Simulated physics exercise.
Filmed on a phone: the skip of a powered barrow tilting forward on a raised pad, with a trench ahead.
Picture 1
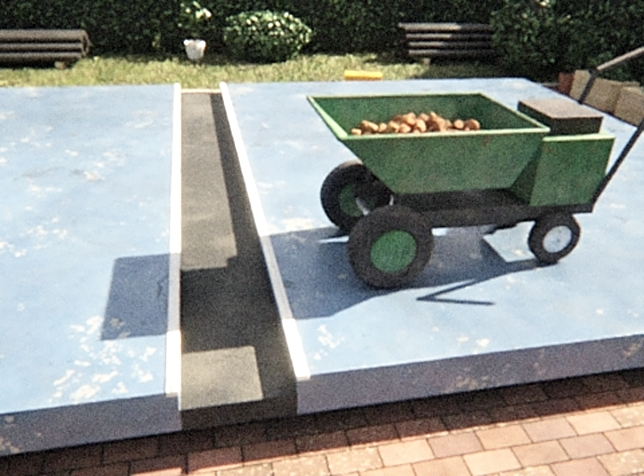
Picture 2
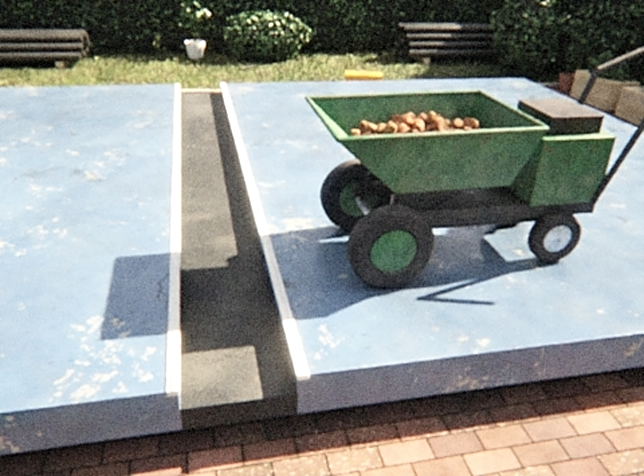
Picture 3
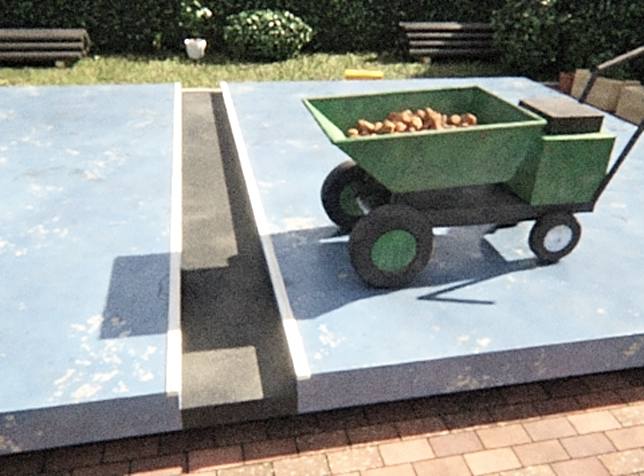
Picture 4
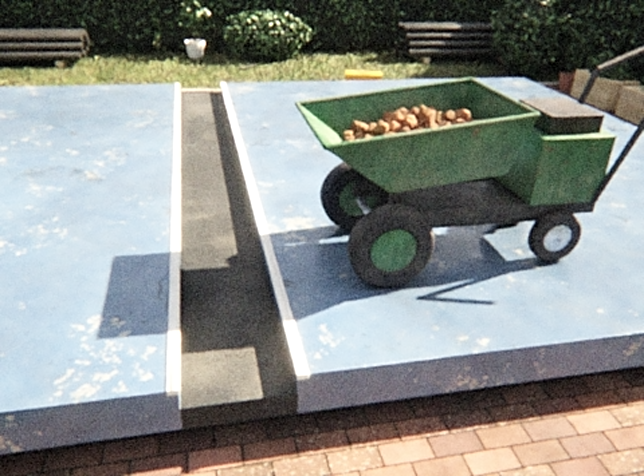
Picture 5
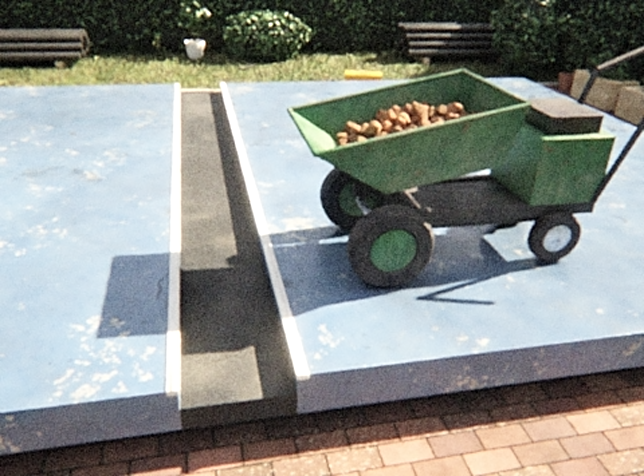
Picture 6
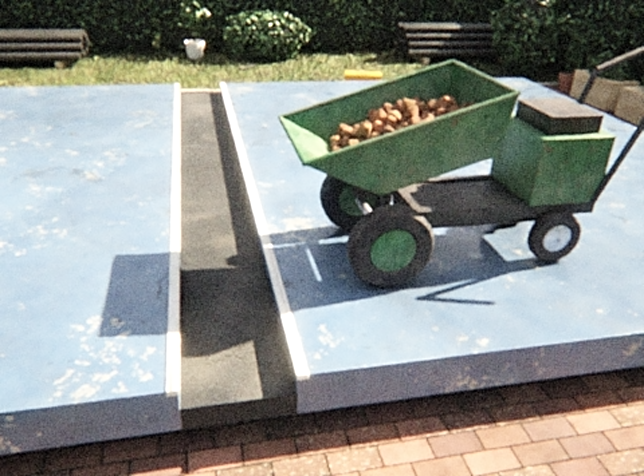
A green skip full of brown clods sat level on a wheeled barrow on a blue pad, then tilted gradually forward to the left, its back end rising while the wheels stayed still.
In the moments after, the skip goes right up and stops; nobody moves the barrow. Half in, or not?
In the trench: The larger part.
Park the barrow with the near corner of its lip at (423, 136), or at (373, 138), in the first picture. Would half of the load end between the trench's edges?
One: Below a half. Two: Over half.
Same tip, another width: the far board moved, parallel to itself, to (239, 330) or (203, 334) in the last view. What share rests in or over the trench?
First some 20, then 50 per cent.
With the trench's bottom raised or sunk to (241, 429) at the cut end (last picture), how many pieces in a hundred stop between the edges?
Close to 100 per cent.
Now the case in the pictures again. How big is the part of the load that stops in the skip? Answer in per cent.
About 20 per cent.
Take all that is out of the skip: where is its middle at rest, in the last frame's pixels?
Roughly at (213, 276).
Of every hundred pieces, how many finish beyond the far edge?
It comes to 5 per cent or so.
Just after the last frame, skip tipped steeply; every one in the skip.
A moment on, skip tipped right over; roughly half in the skip; roughly half in or heaped over the trench.
Further on, skip tipped right over; roughly a quarter in the skip; roughly two thirds in or heaped over the trench; about a tenth beyond it.
When it is over, skip tipped right over; roughly a quarter in the skip; roughly two thirds in or heaped over the trench; about a tenth beyond it.
